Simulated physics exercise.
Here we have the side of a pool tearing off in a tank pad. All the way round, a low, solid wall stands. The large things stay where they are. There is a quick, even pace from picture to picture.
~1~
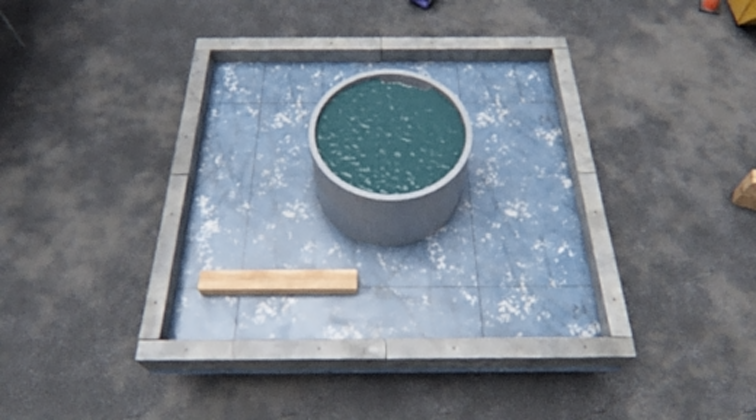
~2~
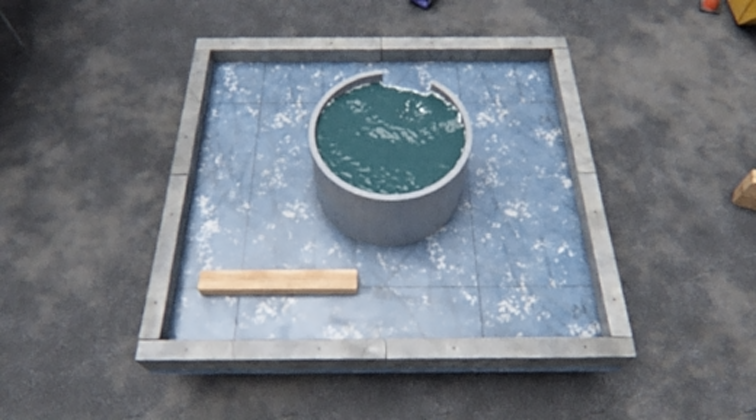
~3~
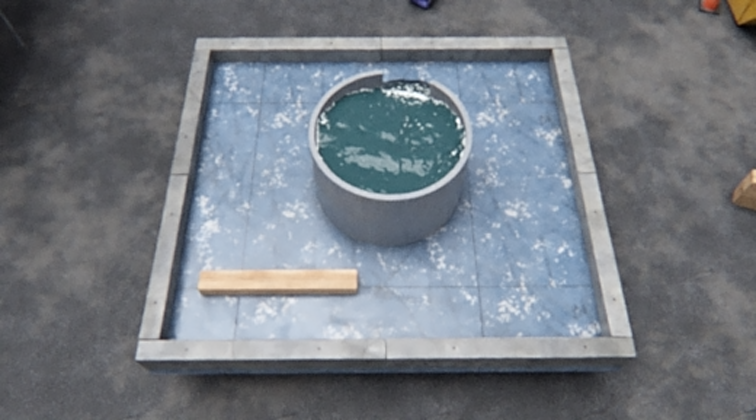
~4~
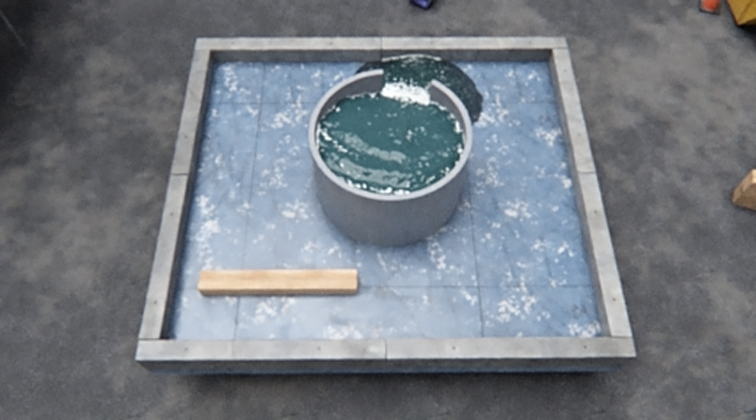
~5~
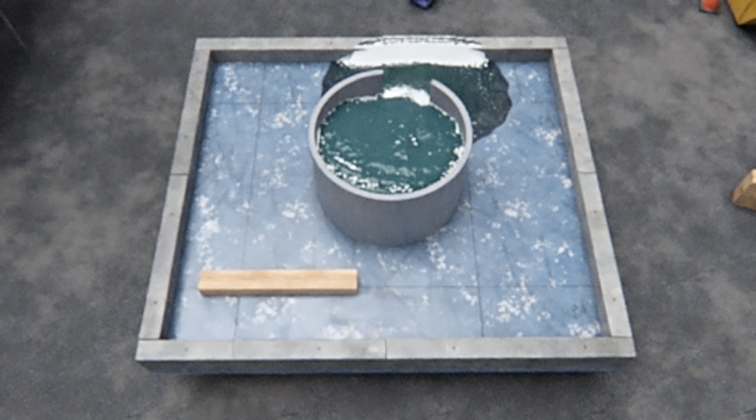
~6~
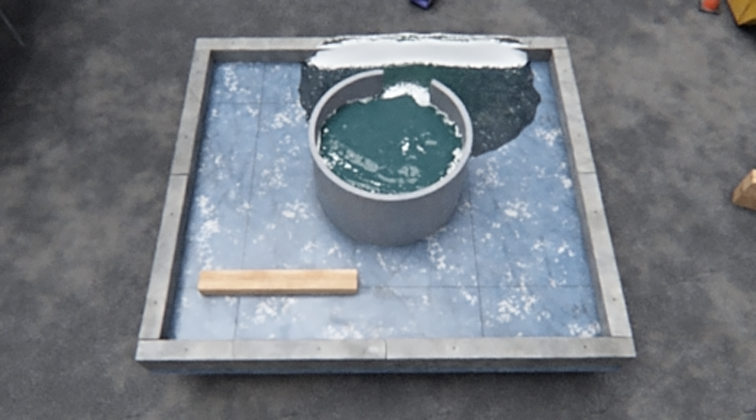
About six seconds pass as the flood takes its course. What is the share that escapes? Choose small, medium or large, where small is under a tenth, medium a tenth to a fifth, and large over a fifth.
Medium.
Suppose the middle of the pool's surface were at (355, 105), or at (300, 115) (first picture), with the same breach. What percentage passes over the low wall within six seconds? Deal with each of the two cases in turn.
About 22 per cent for the first and about 18 per cent for the second.
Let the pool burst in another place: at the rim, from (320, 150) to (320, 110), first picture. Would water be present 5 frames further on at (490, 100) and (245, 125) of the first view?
In sequence: Spared, drenched.
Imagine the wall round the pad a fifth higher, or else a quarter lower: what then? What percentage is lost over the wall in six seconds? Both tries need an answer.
Around 10 percent for the first try and around 30 percent for the second, I'd say.
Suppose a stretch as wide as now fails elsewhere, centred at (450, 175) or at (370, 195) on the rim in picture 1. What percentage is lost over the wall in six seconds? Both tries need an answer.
About 14% and then about 10%.
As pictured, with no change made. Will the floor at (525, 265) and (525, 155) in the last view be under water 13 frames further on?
The first point is swamped, the second swamped.
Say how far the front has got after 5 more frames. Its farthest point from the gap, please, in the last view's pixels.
At roughly (215, 66).
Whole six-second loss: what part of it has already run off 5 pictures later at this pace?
I'd put it at 25 per cent.
A moment on, water covers 25 % of the floor; the low wall has let 1 % over.
Next, water covers 30 % of the floor; the low wall has let 4 % over.
Then, water covers 50 % of the floor; the low wall has let 14 % over.
Later, water covers 75 % of the floor; the low wall has let 16 % over.
In the end, water covers 80 % of the floor; the low wall has let 17 % over.
